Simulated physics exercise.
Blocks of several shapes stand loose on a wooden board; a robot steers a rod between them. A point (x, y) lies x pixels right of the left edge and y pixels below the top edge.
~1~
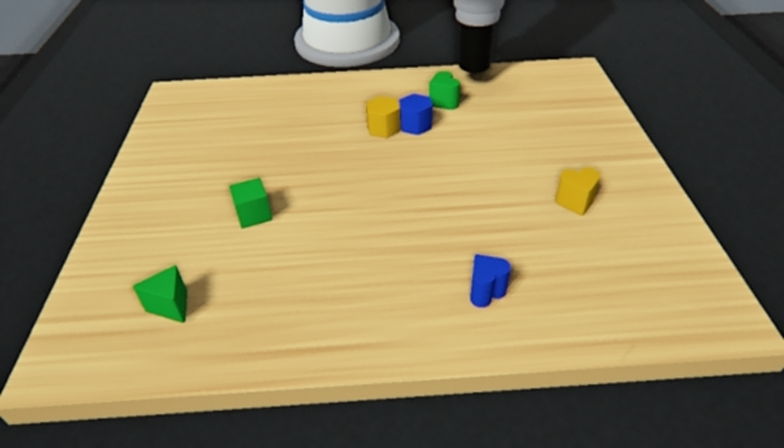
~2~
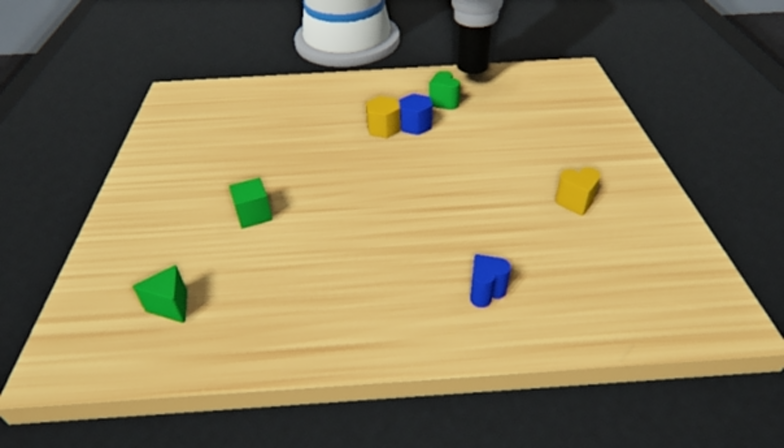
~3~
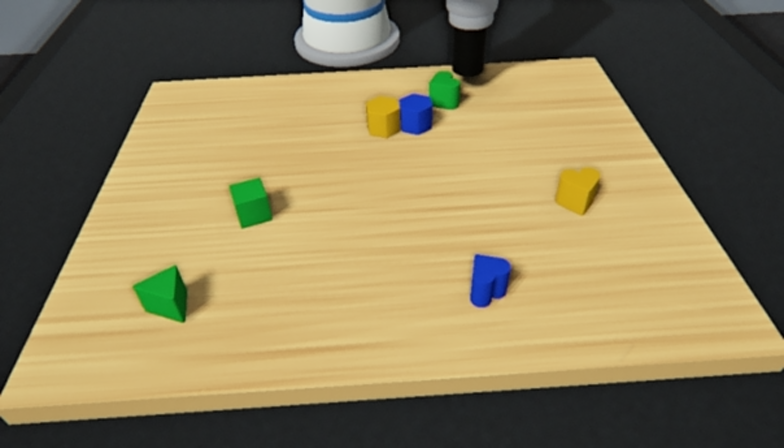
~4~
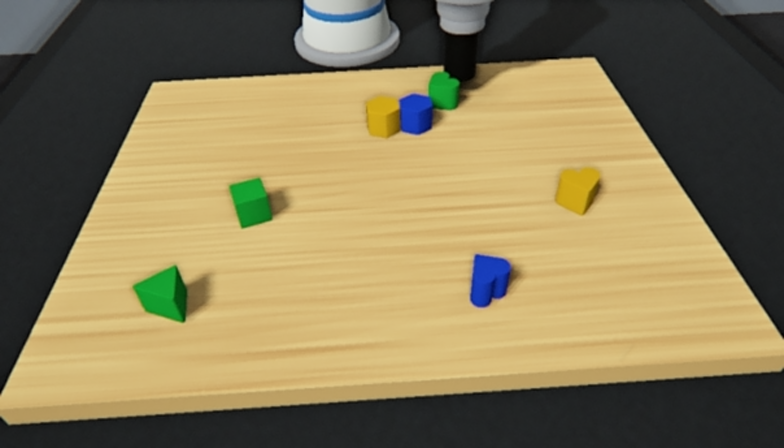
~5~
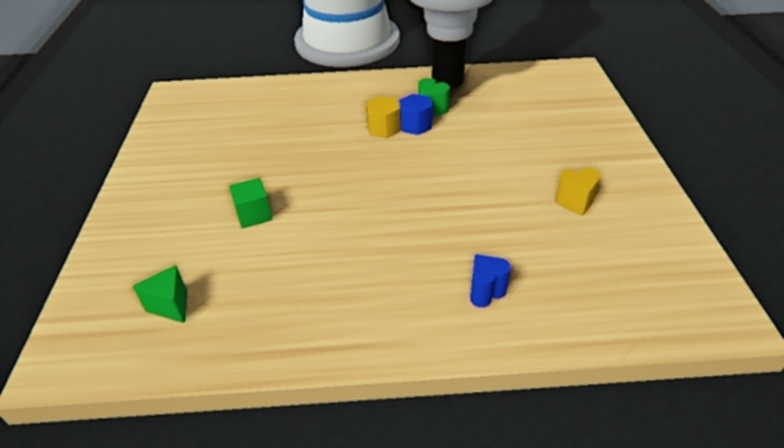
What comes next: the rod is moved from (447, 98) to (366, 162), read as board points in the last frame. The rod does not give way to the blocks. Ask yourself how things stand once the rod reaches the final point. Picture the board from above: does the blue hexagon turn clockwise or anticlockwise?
Watching from overhead, you'd notice the blue hexagon rotating counter-clockwise.
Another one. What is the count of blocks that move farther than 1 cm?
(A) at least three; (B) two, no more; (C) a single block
My pick is A.
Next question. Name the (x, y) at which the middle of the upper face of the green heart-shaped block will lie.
Expect it around (337, 148).
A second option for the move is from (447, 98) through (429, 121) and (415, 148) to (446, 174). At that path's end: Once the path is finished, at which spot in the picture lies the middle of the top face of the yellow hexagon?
Located at (363, 109).
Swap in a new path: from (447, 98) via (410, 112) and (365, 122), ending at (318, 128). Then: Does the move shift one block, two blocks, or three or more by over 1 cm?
My guess is at least three.
What follows on the original path. One third of the way, rod at (422, 101); yellow hexagon at (372, 107); blue hexagon at (407, 121), turned 25° anticlockwise; green heart-shaped block at (402, 105).
Two thirds of the way, rod at (395, 122); yellow hexagon at (350, 111), turned 45° clockwise; blue hexagon at (402, 138), turned 65° anticlockwise; green heart-shaped block at (371, 126).
At the end, rod at (365, 144); yellow hexagon at (350, 111), turned 45° clockwise; blue hexagon at (403, 142), turned 75° anticlockwise; green heart-shaped block at (337, 148), turned 20° clockwise.
